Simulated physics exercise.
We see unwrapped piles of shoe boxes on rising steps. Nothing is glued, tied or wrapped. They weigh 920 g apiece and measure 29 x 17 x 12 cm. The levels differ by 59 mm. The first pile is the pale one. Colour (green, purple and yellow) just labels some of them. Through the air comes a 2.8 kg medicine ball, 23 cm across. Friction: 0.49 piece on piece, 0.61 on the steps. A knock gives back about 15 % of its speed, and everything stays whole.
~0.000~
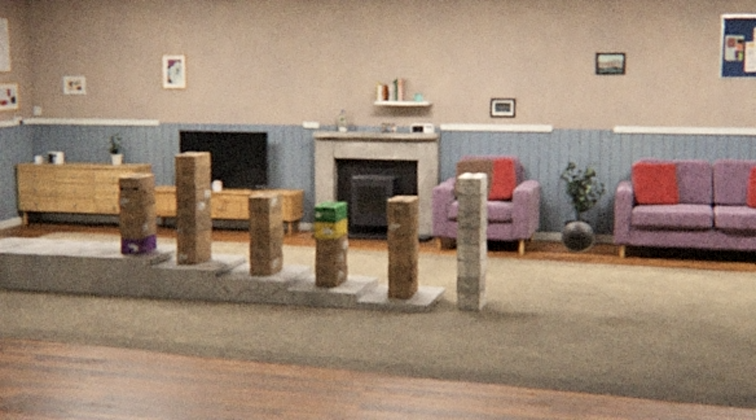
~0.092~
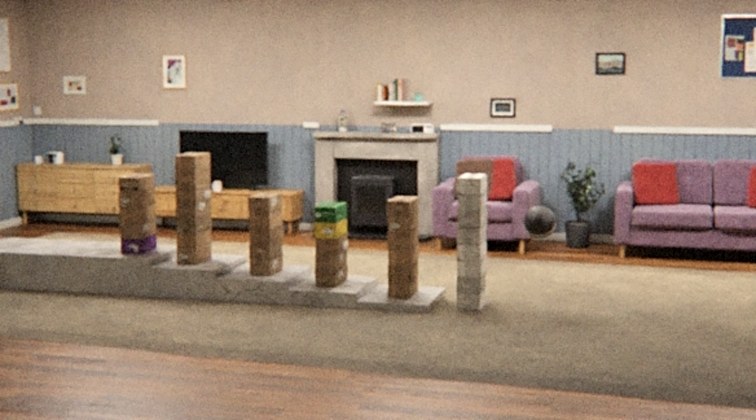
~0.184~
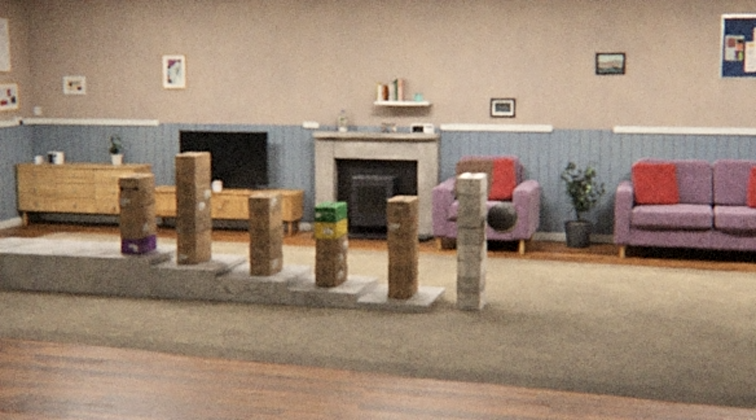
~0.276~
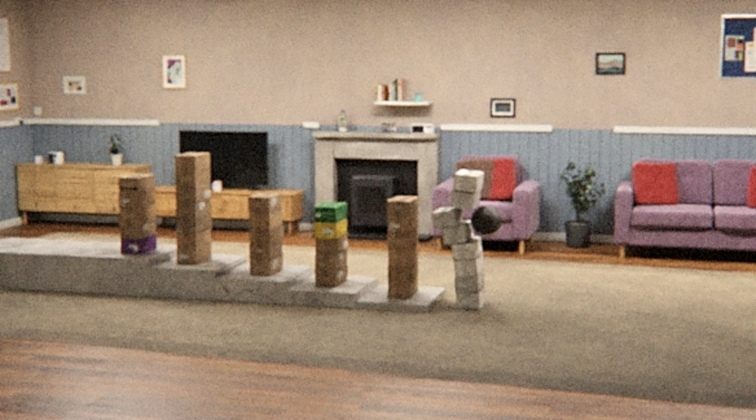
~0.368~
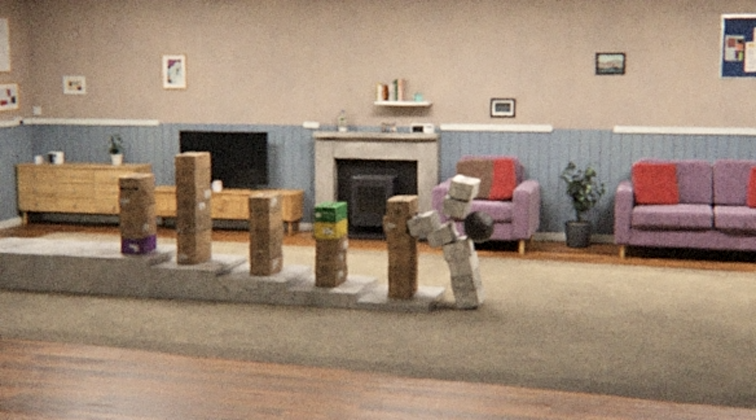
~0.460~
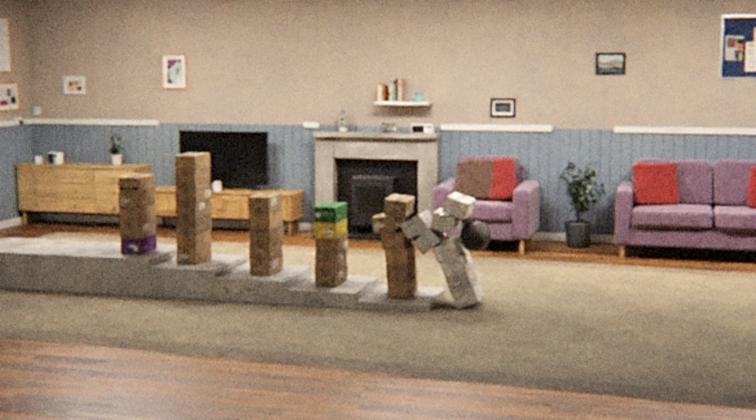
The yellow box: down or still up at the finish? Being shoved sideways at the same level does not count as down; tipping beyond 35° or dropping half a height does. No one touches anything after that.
The yellow box falls.
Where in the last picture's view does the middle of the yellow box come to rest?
At about (285, 250).
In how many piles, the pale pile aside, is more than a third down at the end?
The count is 3.
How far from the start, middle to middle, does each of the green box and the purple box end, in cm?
Green 60, purple 0.
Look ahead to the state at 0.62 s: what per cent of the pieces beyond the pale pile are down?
By then 5 per cent.
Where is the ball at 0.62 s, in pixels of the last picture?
Near (476, 266).
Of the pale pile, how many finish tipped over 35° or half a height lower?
The count is 8.
After 0.62 s, 8 of the pale pile down; 1 of the 28 other boxes down; yellow box unmoved.
After 0.84 s, 8 of the pale pile down; 6 of the 28 other boxes down; yellow box shifted 8 cm; green box shifted 35 mm.
After 1.70 s, 8 of the pale pile down; 9 of the 28 other boxes down; yellow box leaning 55°, 19 cm lower; green box leaning 53°, 20 cm lower.
At rest (2.7 s), 8 of the pale pile down; 13 of the 28 other boxes down; yellow box leaning 56°, 19 cm lower; green box on its side; purple box unmoved. As the last picture would show them, middles, yellow box near (285, 250), green box near (264, 245).
